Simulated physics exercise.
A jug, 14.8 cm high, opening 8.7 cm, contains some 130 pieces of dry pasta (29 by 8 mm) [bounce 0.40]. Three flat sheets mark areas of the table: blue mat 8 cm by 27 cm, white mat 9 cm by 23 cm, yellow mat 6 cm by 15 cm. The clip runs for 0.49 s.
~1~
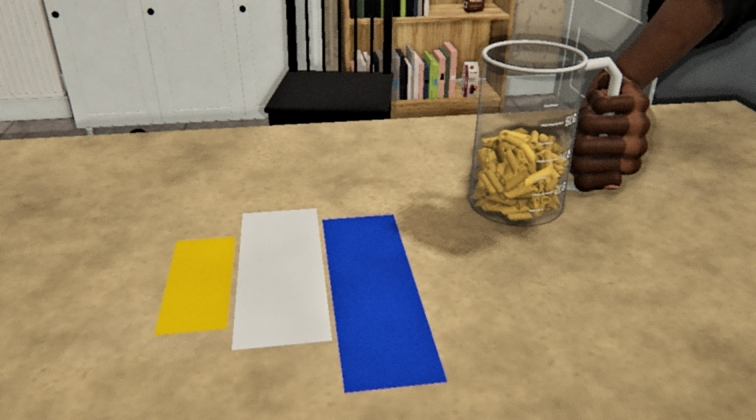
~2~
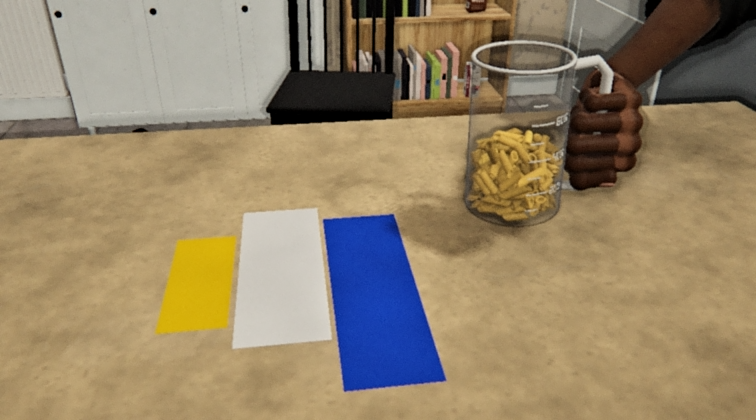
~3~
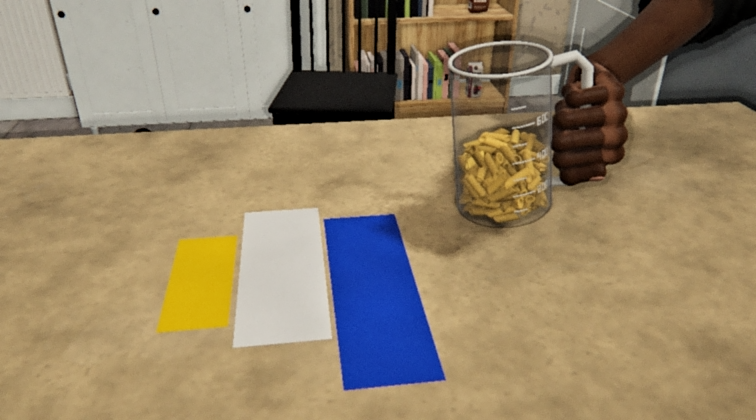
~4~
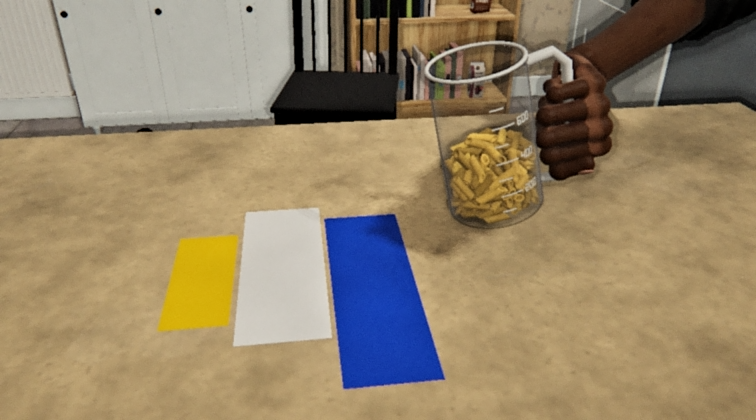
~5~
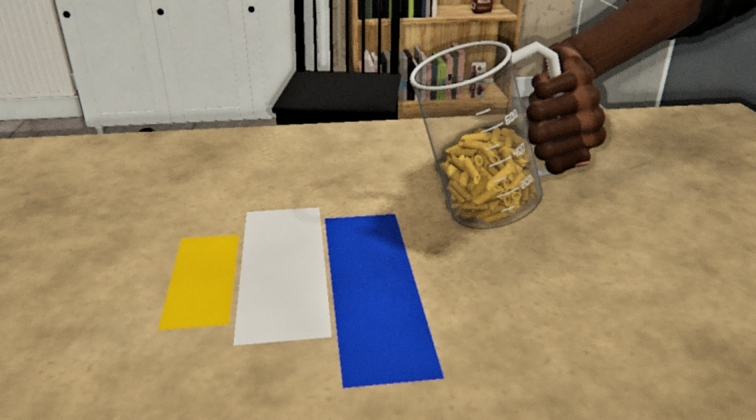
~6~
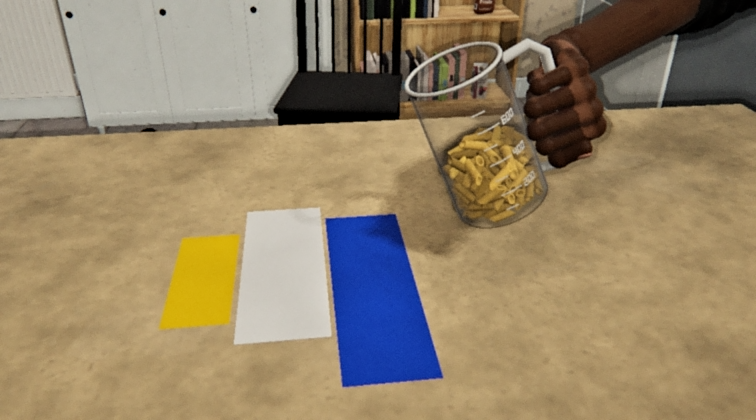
A hand holding a clear jug of dry pasta moved it a little to the left and gradually tilted it leftward, beside yellow, white and blue mats lying on a table.
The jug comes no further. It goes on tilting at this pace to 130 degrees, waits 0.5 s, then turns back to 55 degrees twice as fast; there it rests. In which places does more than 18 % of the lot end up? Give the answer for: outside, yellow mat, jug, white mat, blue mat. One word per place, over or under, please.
Outside over, yellow mat under, jug under, white mat under, blue mat over.
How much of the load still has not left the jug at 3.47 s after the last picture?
Around 0 per cent is still held at that moment.
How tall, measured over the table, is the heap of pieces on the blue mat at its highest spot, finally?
Near 2.5 cm.
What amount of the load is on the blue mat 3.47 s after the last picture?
At that moment, close to 65 % has got there.
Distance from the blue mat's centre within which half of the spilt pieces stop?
Within around 12 cm of the centre.
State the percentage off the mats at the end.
25 %, about.
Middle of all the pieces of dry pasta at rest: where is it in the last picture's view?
(372, 263).
Then, 1.04 s after the last picture, tilt 80 degrees; jug 100 %; middle of all pieces on or above the table near (513, 150).
Then, 1.91 s after the last picture, tilt 128 degrees; jug 50 %, blue mat 40 %, in the air 5 %; middle of all pieces on or above the table near (426, 213).
Then, 2.70 s after the last picture, tilt 116 degrees; outside 25 %, white mat 10 %, blue mat 65 %; middle of all pieces on or above the table near (368, 260).
Then, 3.47 s after the last picture, tilt 55 degrees; outside 25 %, white mat 10 %, blue mat 65 %; middle of all pieces on or above the table near (367, 259).
In the end, outside 25 %, yellow mat 0 %, jug 0 %, white mat 10 %, blue mat 65 %.
